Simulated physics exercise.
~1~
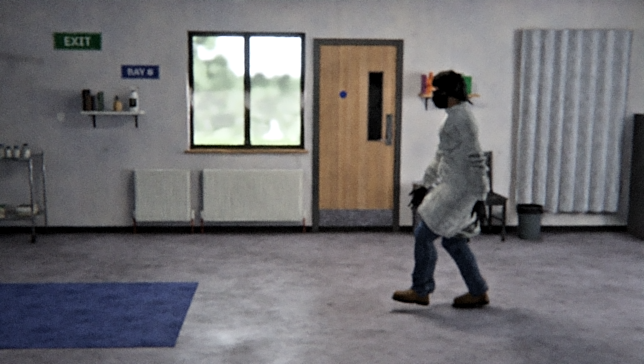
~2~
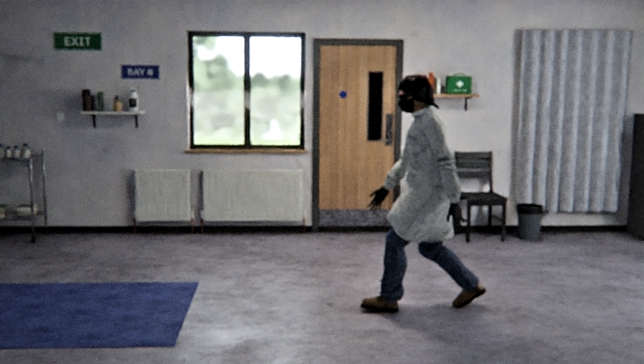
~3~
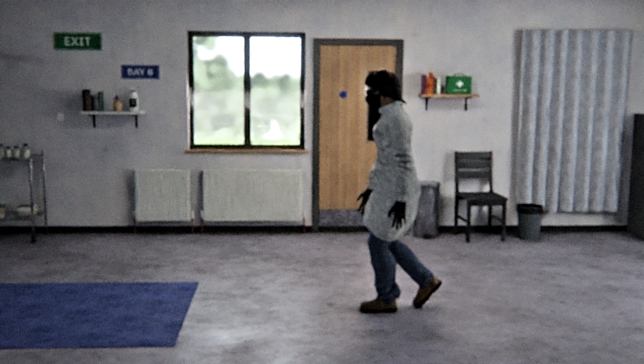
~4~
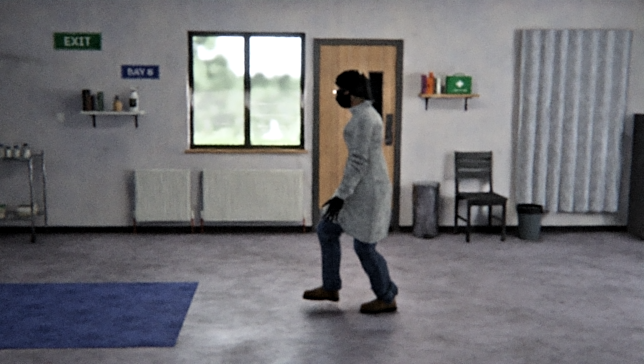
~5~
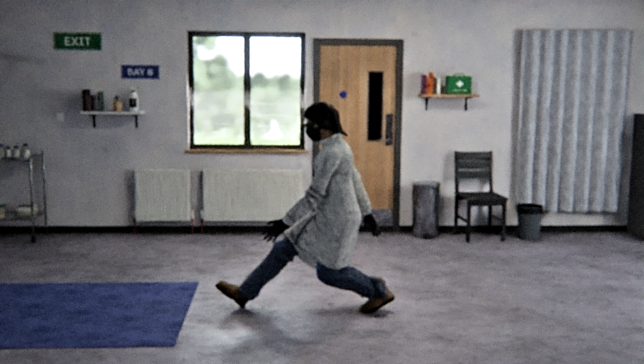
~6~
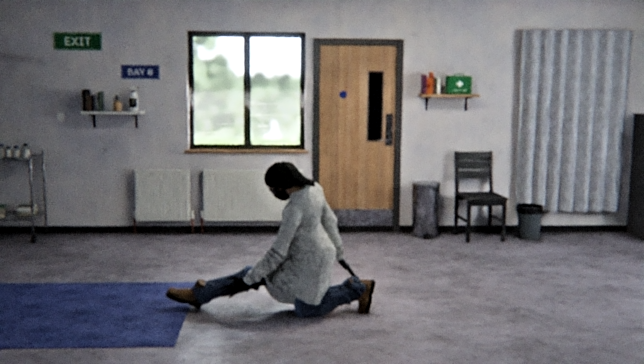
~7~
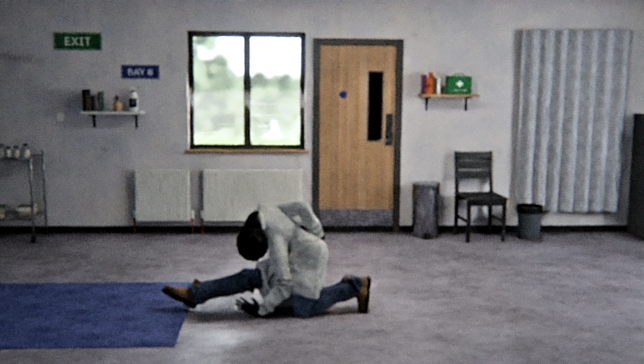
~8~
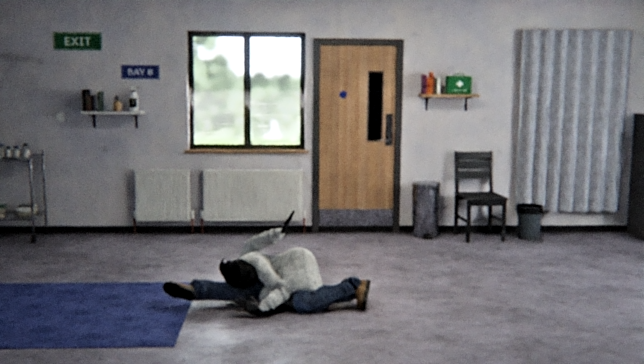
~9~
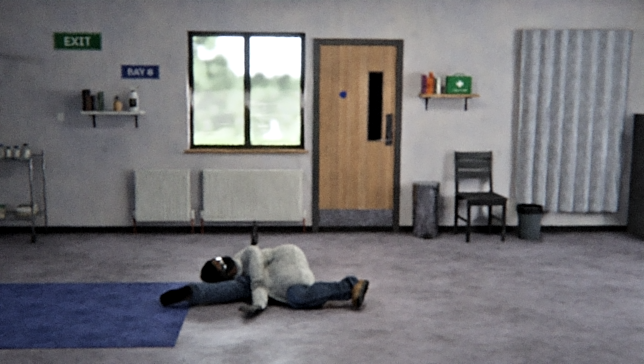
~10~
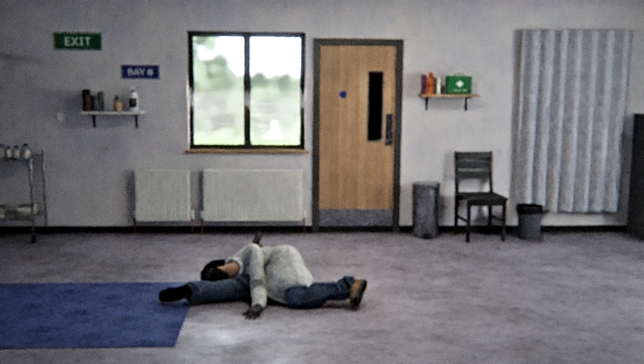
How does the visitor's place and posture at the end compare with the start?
At the start the visitor is upright and walking on the right side of the room, between the door and the curtain. By the end the visitor is further left, lying on the floor beside the near edge of the blue mat.
